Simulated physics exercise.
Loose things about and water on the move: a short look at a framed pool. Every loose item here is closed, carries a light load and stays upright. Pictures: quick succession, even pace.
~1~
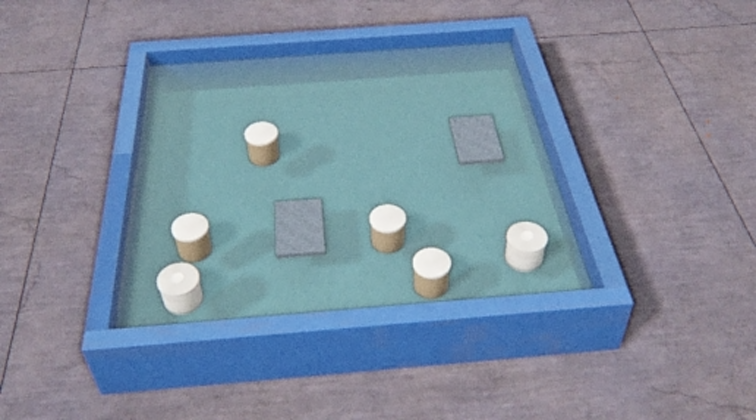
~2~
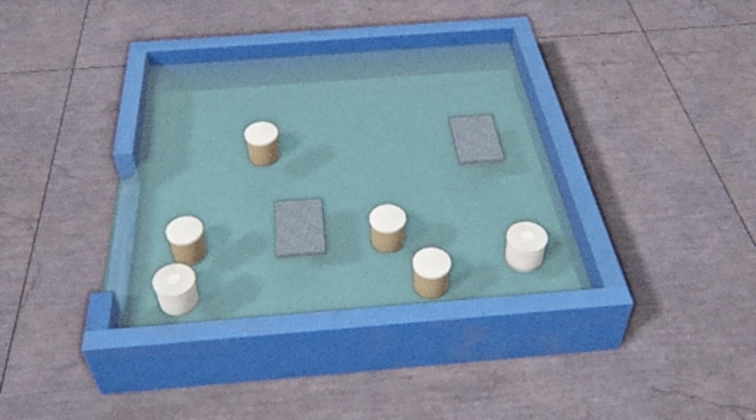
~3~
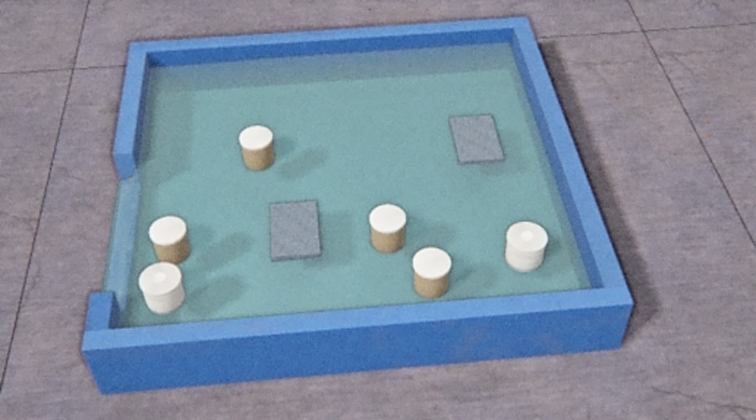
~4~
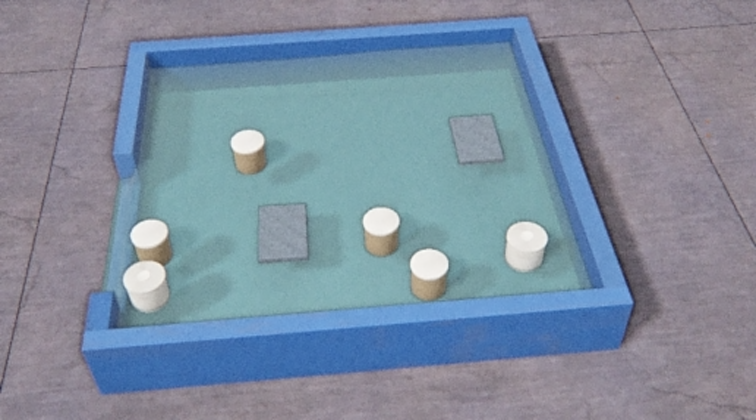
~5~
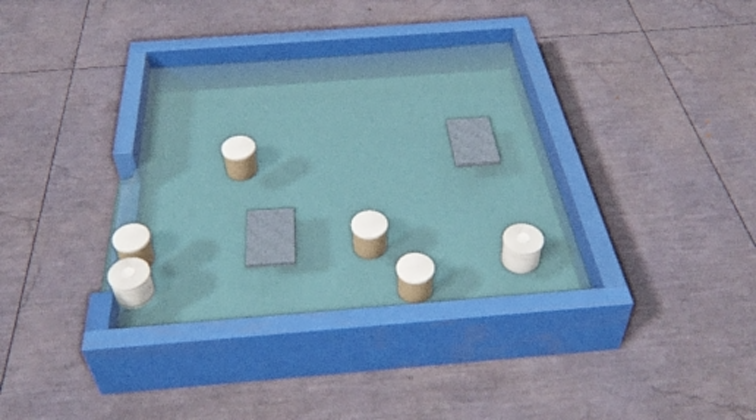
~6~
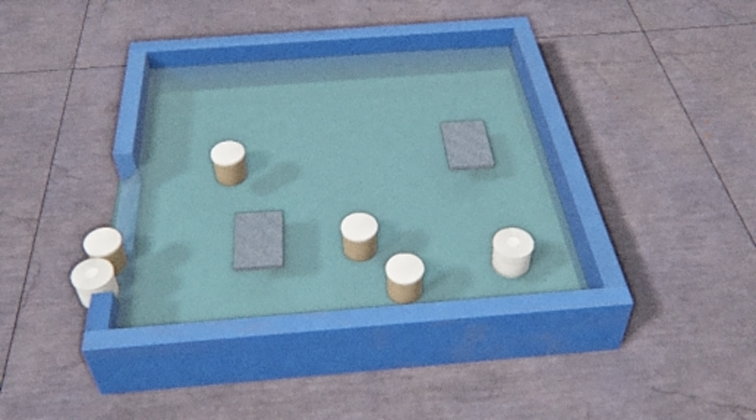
Blue-framed pool of shallow green water opening at its left side, with white-topped containers and grey slabs drifting left.
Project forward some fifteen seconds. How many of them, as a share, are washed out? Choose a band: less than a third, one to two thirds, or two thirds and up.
One to two thirds.
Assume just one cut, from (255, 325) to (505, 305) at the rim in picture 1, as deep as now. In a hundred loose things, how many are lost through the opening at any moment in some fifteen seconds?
I'd put it near 50 per cent.
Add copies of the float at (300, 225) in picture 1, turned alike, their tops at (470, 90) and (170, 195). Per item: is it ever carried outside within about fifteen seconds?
Following the list, the first is never leaving and the second is escaping.
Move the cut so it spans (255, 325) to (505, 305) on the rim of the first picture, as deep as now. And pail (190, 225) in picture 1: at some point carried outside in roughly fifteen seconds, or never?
Remains.
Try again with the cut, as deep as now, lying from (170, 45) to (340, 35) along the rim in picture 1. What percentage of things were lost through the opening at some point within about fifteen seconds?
Roughly 0 in a hundred.
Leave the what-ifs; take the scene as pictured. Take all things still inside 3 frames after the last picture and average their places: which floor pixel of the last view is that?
Their centre sits close to (357, 255) on the floor of the last picture.
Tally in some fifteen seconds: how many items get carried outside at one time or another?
You get 4.
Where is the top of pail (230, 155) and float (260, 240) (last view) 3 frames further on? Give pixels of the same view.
The first top is close to (196, 164) and the second close to (224, 245).
A moment on, 2 of 8 are out; 6 afloat.
Next, 4 of 8 are out; 4 afloat.
Later, 4 of 8 are out; 4 afloat.
In the end, 4 of 8 are out; 4 afloat.
